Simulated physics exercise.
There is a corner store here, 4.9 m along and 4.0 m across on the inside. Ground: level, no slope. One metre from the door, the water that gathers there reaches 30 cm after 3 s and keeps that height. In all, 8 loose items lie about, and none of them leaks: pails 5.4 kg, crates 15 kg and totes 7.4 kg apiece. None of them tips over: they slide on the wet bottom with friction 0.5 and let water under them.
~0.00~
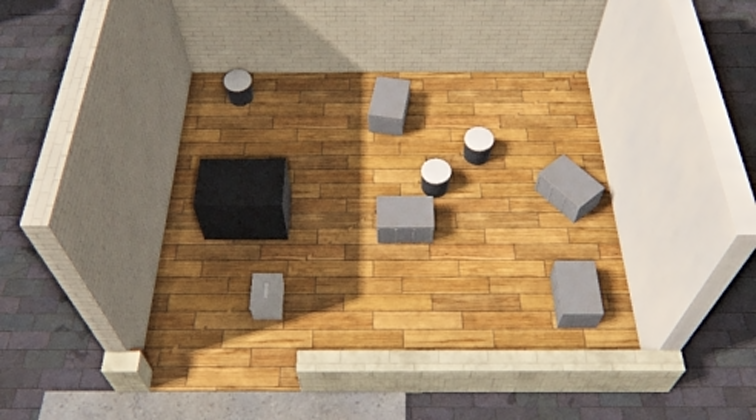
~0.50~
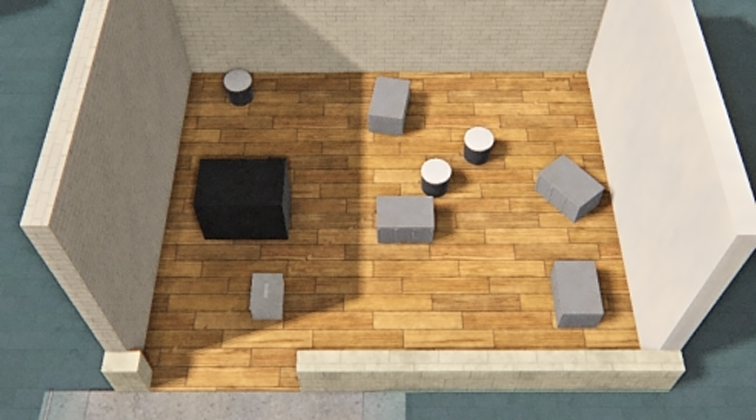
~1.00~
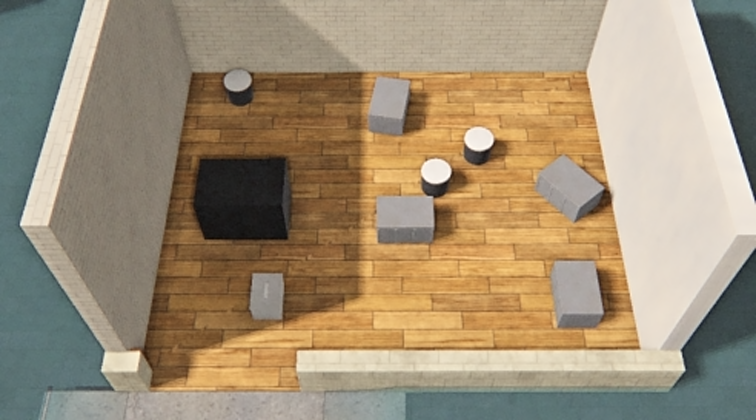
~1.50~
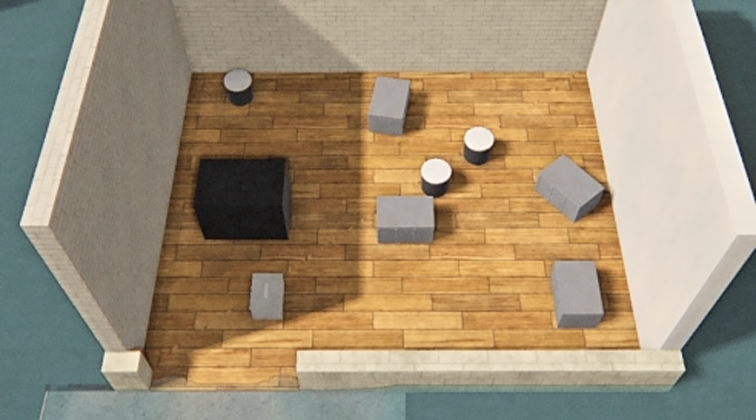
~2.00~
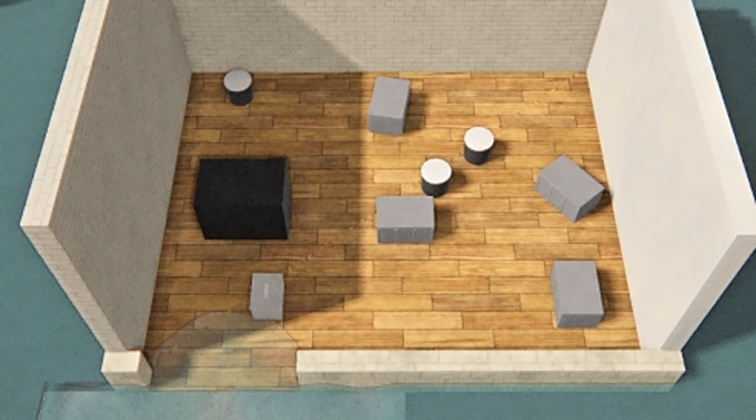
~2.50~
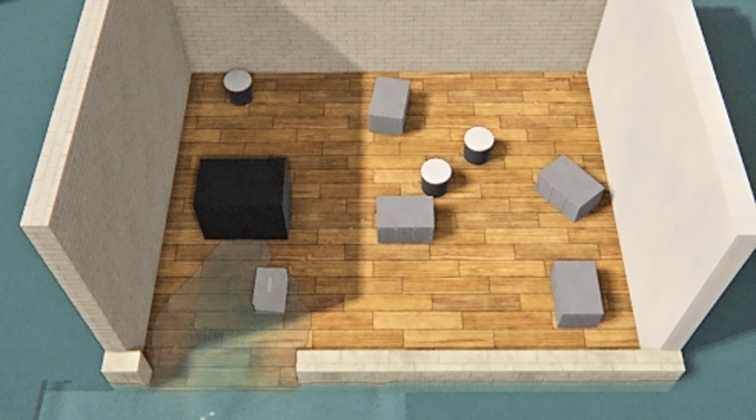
Corner store seen from above, water covering the ground outside, then spreading in through the doorway and nudging one grey box slightly.
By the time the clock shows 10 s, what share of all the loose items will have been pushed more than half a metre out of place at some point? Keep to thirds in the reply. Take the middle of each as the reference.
My answer: Two thirds or more.
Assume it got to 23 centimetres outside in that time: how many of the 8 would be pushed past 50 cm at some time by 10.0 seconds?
The answer would then be 6.
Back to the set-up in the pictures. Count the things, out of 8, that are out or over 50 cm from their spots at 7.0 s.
By then the count is 6.
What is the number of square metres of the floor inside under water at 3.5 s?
Roughly 4.5 m2 of it is wet.
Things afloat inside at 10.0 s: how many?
Total: 8.
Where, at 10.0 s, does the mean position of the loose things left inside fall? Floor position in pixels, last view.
Centre of the remaining things: Roughly (544, 194).
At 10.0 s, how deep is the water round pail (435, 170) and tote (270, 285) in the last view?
Depths: Near 16 cm, then near 18 cm.
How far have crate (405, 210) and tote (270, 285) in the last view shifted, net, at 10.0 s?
Net displacement, in order: 120 cm; 400 cm.
After 3.5 s 1 of 8 are over 50 cm from their spots; 0 afloat.
After 4.5 s 2 of 8 are over 50 cm from their spots; 0 afloat.
After 7.0 s 6 of 8 are over 50 cm from their spots; 4 afloat.
After 10.0 s 7 of 8 are over 50 cm from their spots, and 8 have been at some point; 8 afloat.
